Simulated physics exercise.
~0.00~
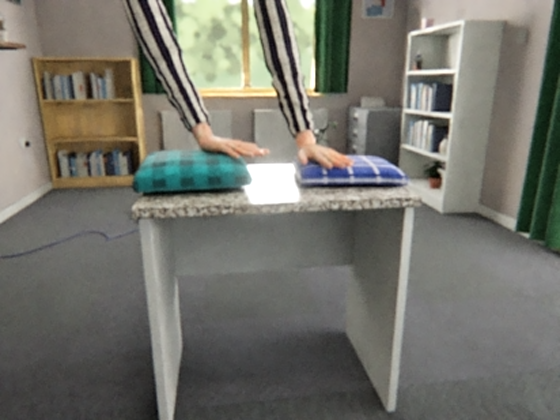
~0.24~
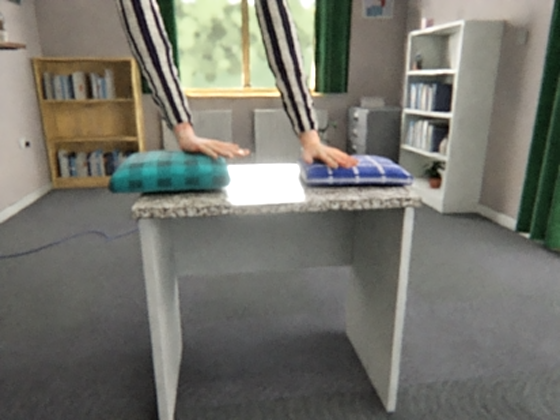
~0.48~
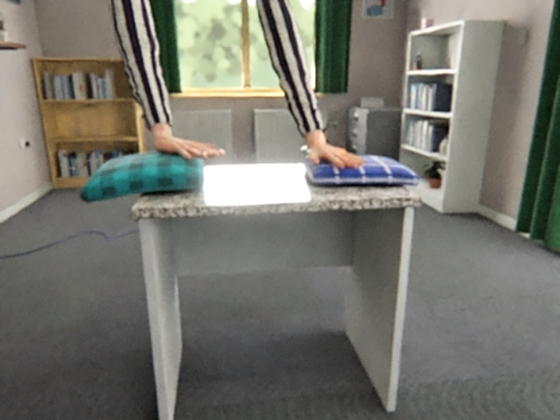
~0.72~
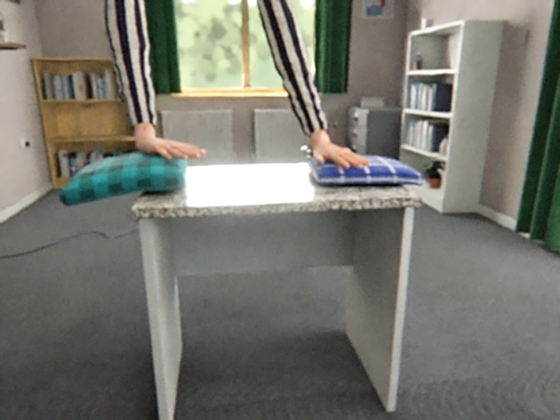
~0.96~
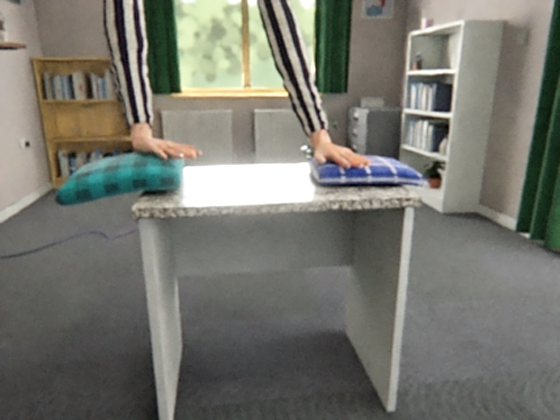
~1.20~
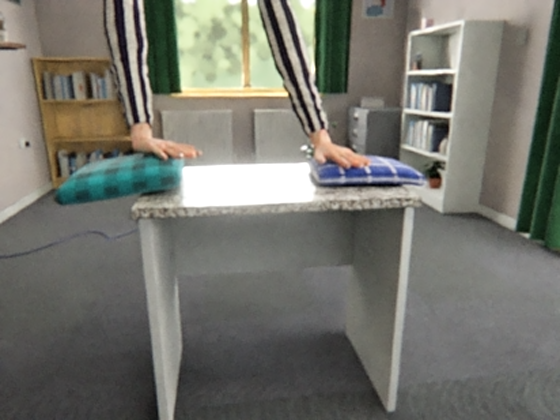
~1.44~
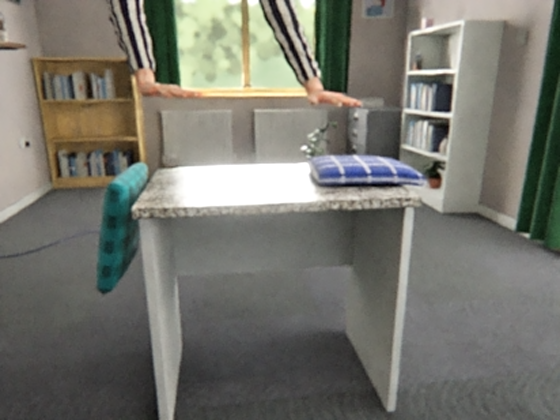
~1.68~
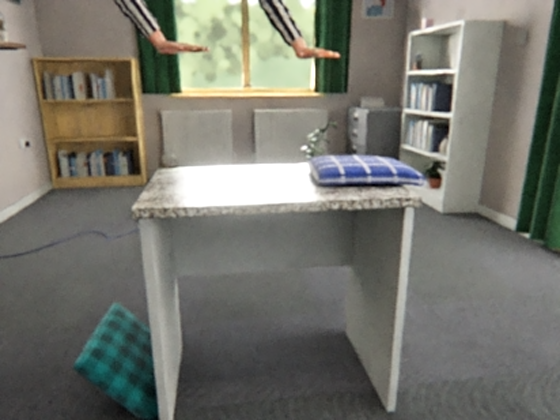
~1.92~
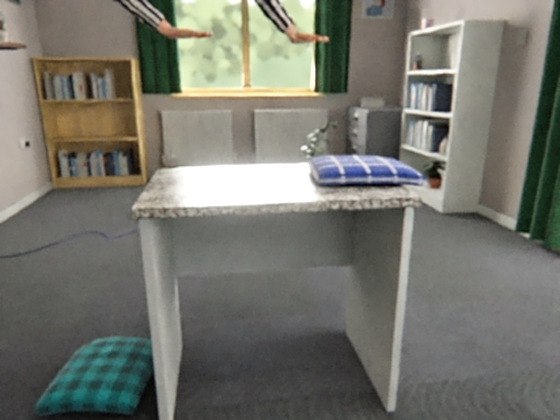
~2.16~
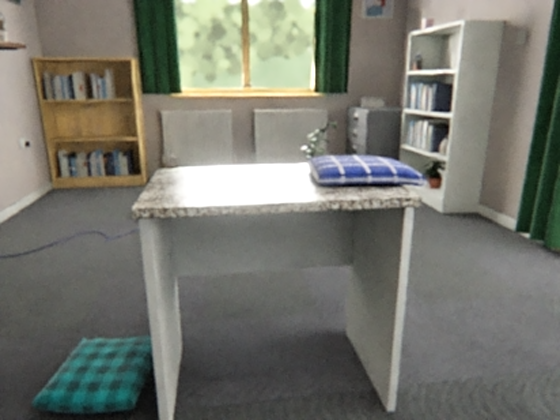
To begin with, two hands in striped sleeves rest on a turquoise checked cushion and a blue checked seat pad, set close together on a speckled side table. The hands push them apart, the cushion sliding well out past the left end while the seat pad shifts only a little to the right. They pause there briefly, then the hands lift away. The turquoise cushion tips over the edge and drops beside the table leg. It settles flat on the grey carpet as the hands withdraw from view, while the blue seat pad stays still on the tabletop.
